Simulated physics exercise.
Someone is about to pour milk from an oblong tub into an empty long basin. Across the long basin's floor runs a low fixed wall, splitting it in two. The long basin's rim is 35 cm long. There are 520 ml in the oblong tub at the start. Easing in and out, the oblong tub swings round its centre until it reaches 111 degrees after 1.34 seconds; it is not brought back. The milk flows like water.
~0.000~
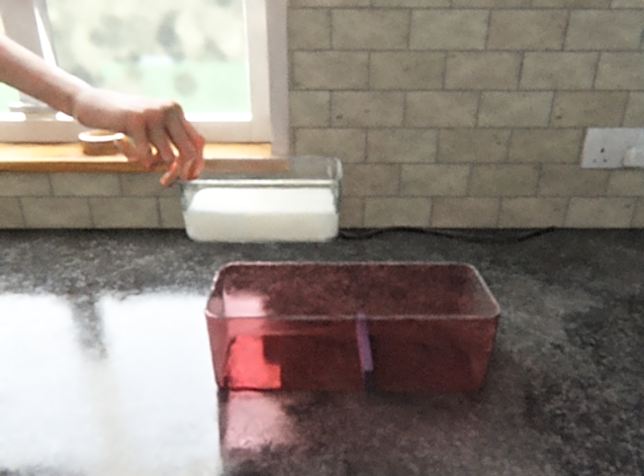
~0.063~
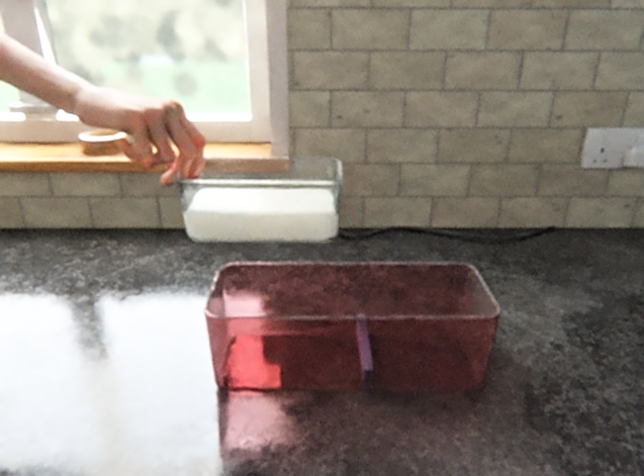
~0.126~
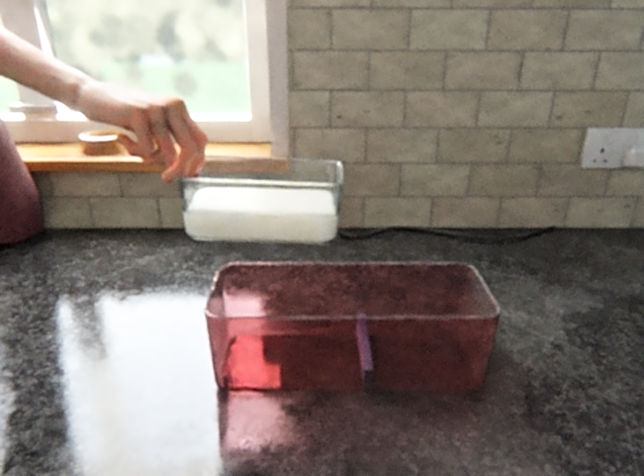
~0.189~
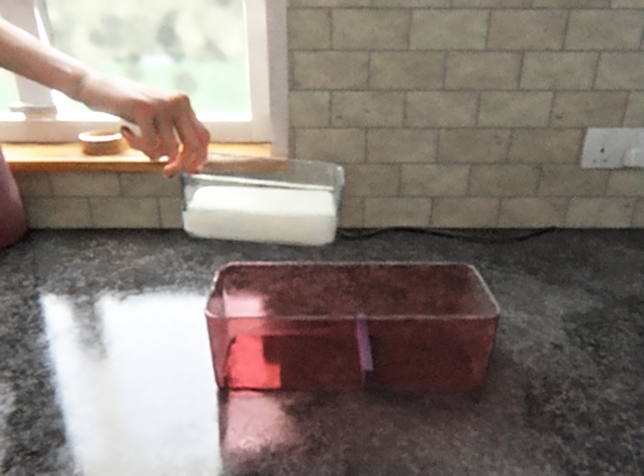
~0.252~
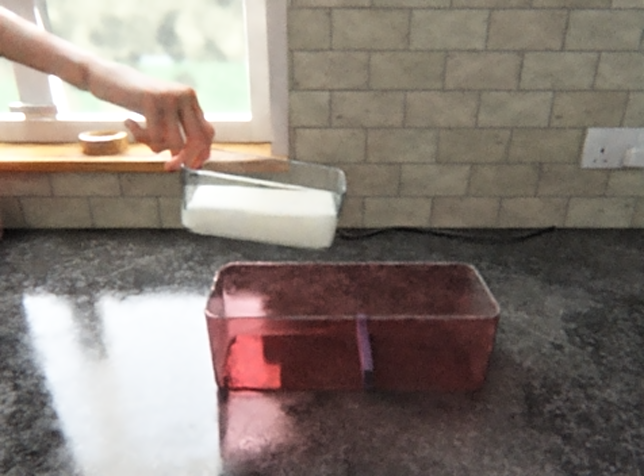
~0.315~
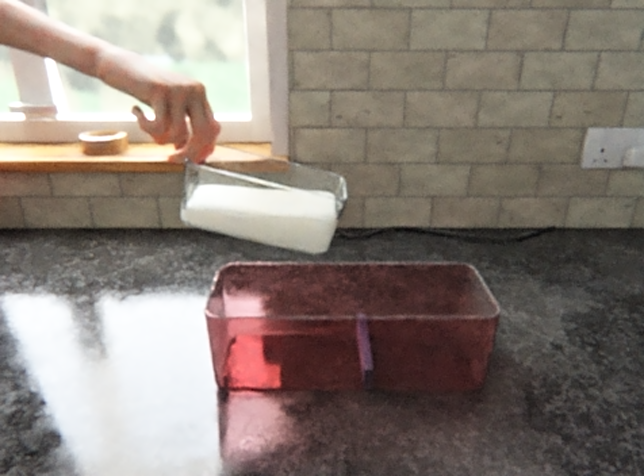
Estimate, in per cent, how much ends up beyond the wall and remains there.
Roughly 51 % ends up beyond the wall.
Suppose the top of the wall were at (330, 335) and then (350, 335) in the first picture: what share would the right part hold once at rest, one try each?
Try 1: 75 %; try 2: 60 %.
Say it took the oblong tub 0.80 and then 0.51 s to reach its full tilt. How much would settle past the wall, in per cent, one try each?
Respectively about 45 and 30 percent.
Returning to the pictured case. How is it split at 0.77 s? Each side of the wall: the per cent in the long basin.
Around 2 on the left side and 24 on the right side.
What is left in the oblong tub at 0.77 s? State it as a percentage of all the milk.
I'd put it near 46 percent.
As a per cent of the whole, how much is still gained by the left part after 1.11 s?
10 %.
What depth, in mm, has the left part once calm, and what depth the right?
About 10 mm left, about 14 mm right.
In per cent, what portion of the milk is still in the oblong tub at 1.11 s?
Around 8 in a hundred.
By 0.77 s the tilt is 69° and 46 per cent is still to pour, 2 is left of the wall and 25 right of it.
By 1.11 s the tilt is 103° and 8 per cent is still to pour, 39 is left of the wall and 49 right of it.
By 1.46 s the tilt is 111° and 0 per cent is still to pour, 49 is left of the wall and 51 right of it.
By 1.84 s the tilt is 111° and 0 per cent is still to pour, 49 is left of the wall and 51 right of it.
At rest 49 per cent lies left of the wall, 51 right of it and 0 outside.
